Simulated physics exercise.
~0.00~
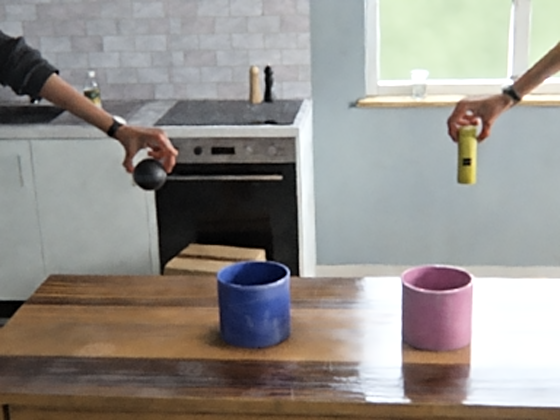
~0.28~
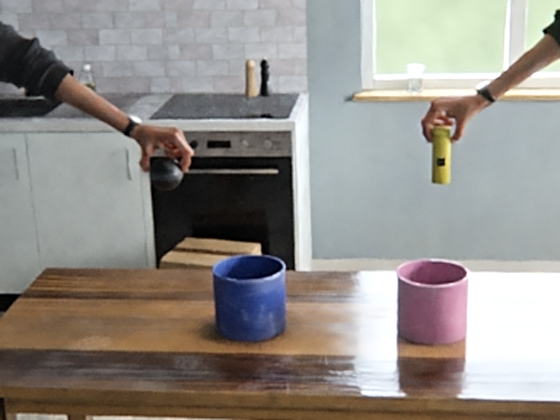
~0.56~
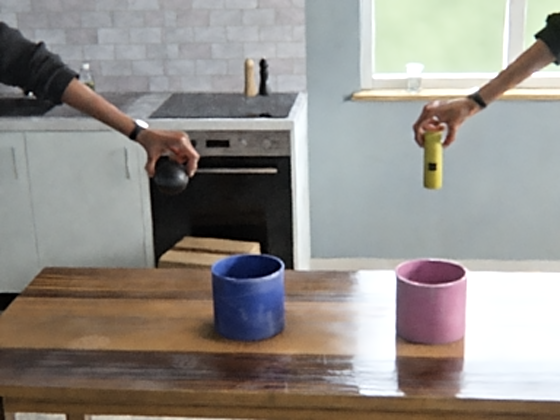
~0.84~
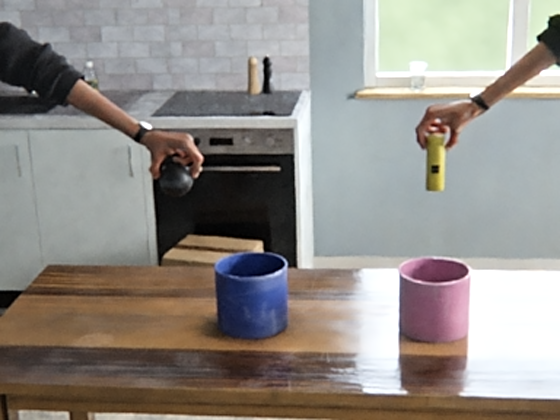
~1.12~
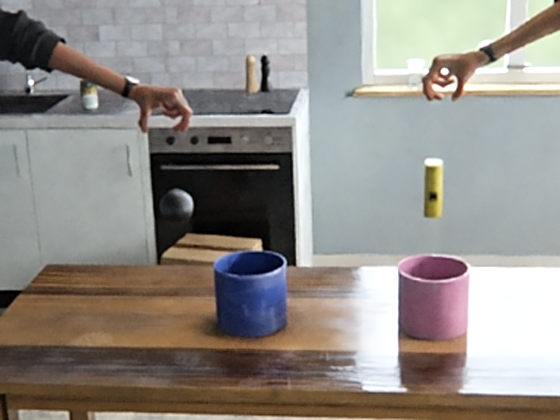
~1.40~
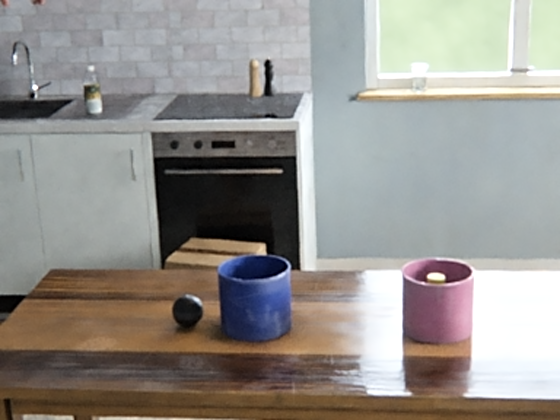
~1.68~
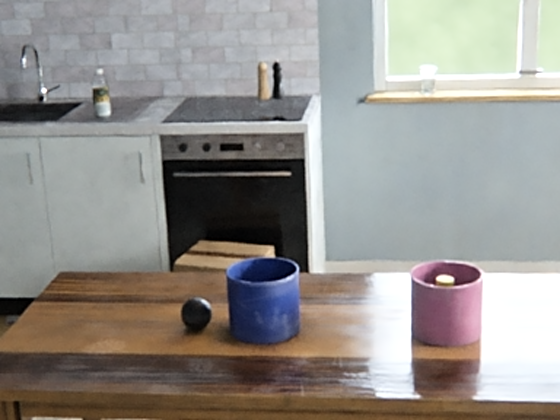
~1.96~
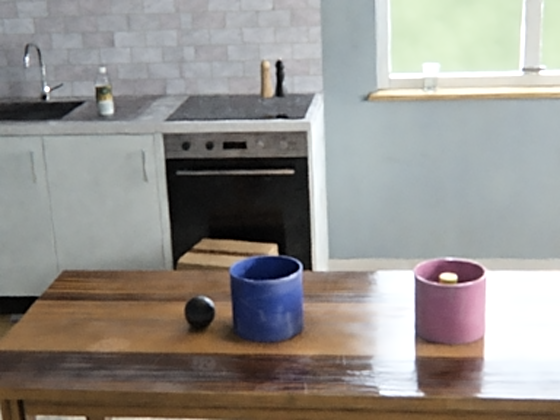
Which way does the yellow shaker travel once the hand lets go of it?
The yellow shaker moves down, dropping into the pink pot.
